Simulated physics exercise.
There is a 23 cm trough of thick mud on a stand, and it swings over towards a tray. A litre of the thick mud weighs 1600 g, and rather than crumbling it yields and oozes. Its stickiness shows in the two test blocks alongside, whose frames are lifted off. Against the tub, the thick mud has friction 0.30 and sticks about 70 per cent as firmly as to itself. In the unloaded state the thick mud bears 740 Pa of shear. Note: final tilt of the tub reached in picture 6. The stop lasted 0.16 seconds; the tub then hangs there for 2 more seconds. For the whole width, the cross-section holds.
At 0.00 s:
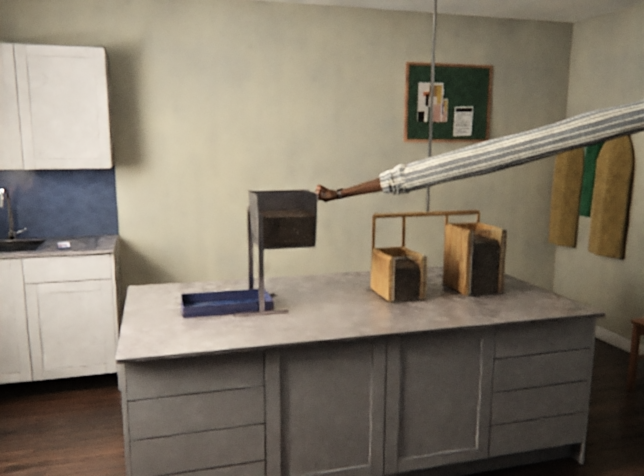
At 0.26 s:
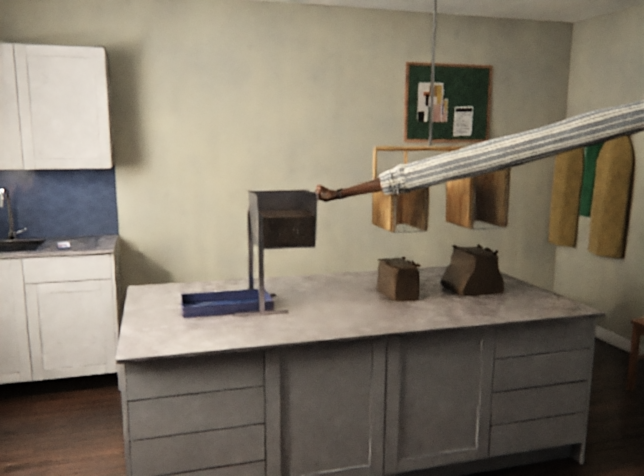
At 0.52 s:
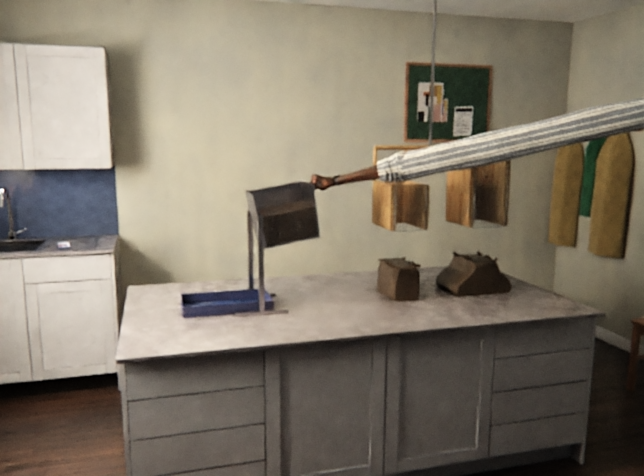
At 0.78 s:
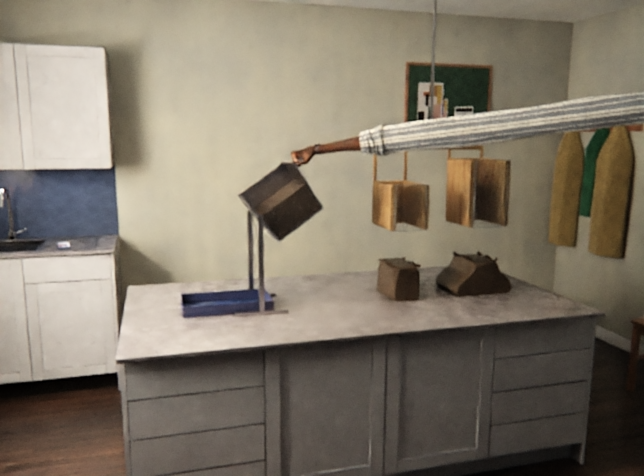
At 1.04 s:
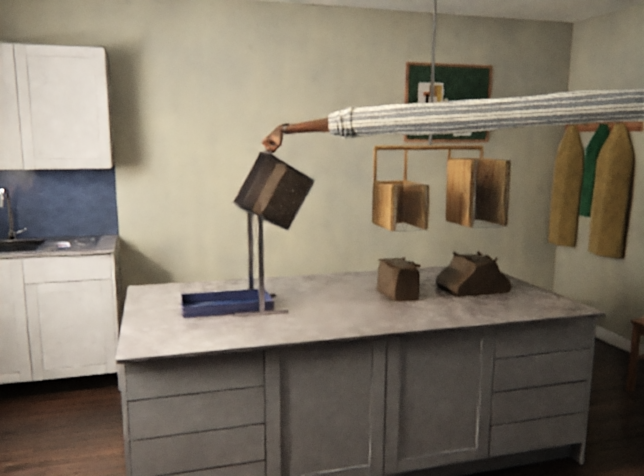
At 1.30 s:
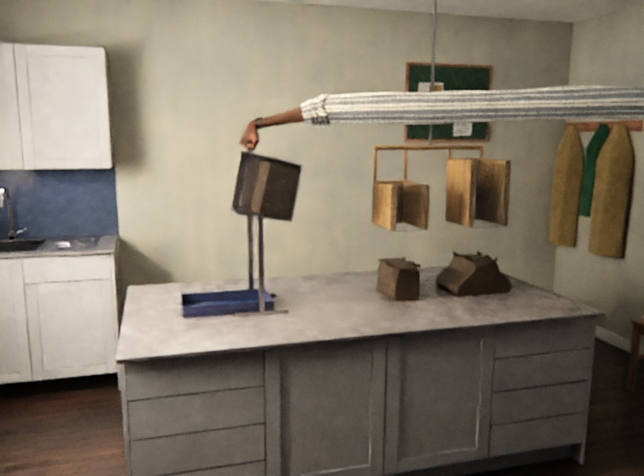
We see wooden casings rise off two brown blocks on a grey counter, the right block slumping more, before a striped-sleeved arm swings a dark tub on a stand steeply over to the left, above a blue tray.
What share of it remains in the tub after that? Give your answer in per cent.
100 %.
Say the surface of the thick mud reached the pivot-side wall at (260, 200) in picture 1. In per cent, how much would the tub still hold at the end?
Then about 80 %.
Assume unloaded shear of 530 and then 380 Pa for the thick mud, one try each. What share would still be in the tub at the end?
Respectively 100 % and 75 %.
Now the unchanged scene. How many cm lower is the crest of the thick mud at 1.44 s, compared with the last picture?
Roughly 1 cm.
By 1.44 s, the tub is at 79 degrees and holds 100 %.
By 1.61 s, the tub is at 79 degrees and holds 100 %.
By 1.78 s, the tub is at 79 degrees and holds 100 %.
By 1.95 s, the tub is at 79 degrees and holds 100 %.
By 3.30 s, at the end, the tub is at 79 degrees and holds 100 %.
